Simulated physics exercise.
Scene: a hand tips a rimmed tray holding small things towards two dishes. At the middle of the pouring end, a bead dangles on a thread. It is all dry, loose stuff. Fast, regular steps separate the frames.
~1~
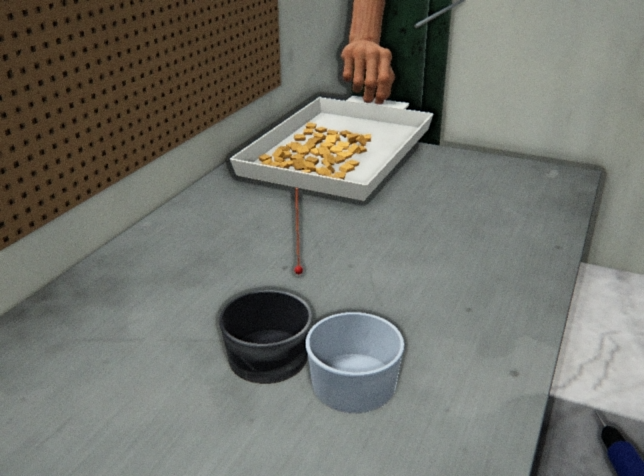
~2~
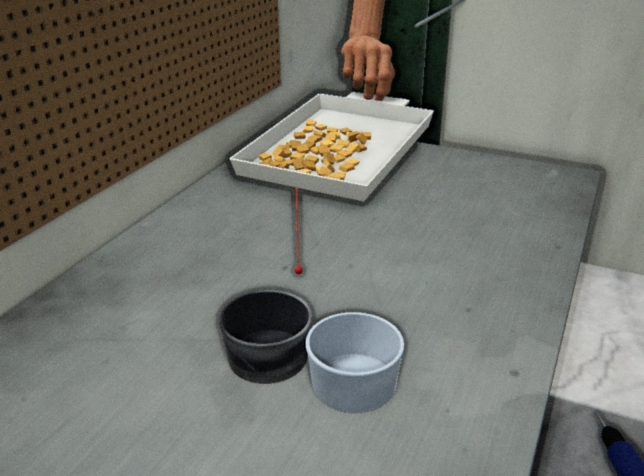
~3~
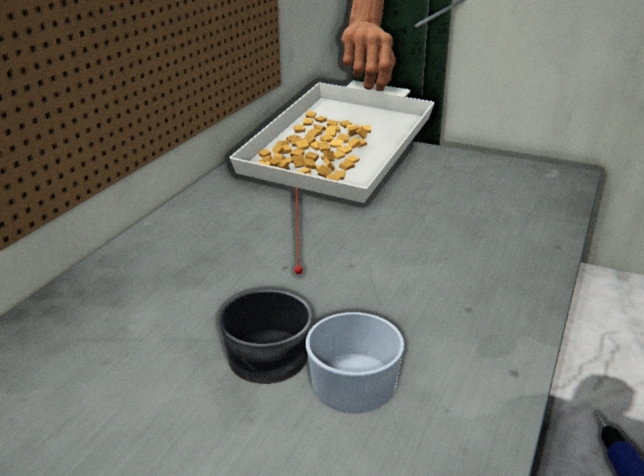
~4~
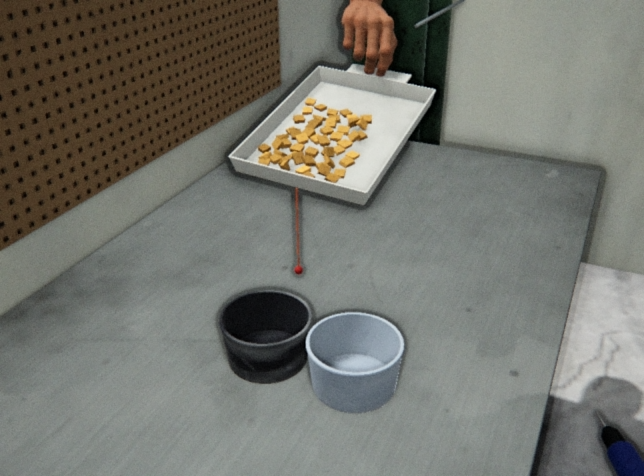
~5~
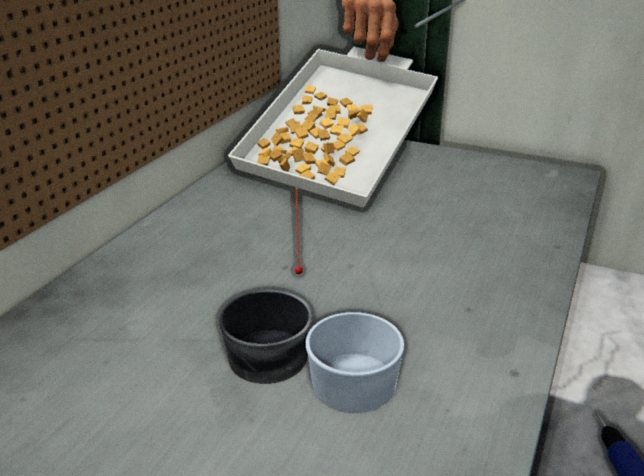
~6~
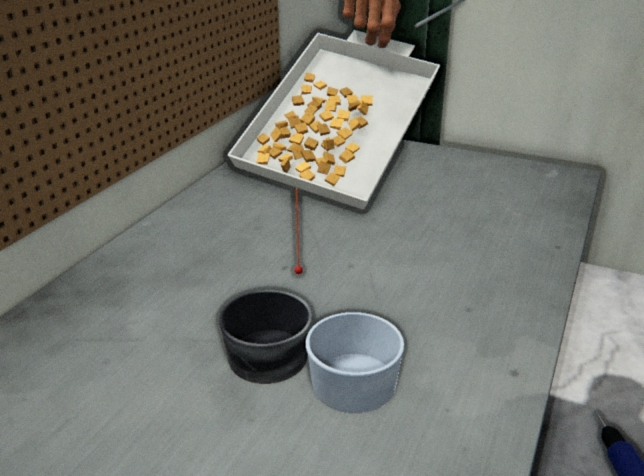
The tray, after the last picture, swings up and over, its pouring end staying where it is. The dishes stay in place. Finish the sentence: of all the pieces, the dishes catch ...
... fewer than half.
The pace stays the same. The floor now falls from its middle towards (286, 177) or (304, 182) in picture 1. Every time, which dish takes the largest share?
Result of try 1 is the left side, of try 2 the left side.
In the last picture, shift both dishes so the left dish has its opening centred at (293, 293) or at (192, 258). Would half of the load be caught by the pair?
In the first position a majority, in the second a minority.
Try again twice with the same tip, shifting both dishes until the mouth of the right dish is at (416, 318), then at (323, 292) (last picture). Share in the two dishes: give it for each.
In turn 80 and 60 in a hundred.
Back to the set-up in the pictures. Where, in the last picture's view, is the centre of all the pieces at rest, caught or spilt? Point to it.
Around (342, 341), give or take.
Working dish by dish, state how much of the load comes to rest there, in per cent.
Split in per cent - left dish 10, right dish 10.
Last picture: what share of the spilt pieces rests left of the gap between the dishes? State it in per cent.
About 0 per cent.
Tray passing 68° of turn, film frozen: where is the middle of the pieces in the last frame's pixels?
The load is centred around (330, 166).
Soon, tray tipped steeply; all on the tray.
A while on, tray tipped past a quarter turn; about half on the tray; a small part in the right dish; a stray few in the left dish; about a quarter outside both; about a quarter in the air.
Towards the end, tray tipped past a quarter turn; a small part in the right dish; a small part in the left dish; most outside both.
Finally, tray tipped past a quarter turn; a small part in the right dish; a small part in the left dish; most outside both.
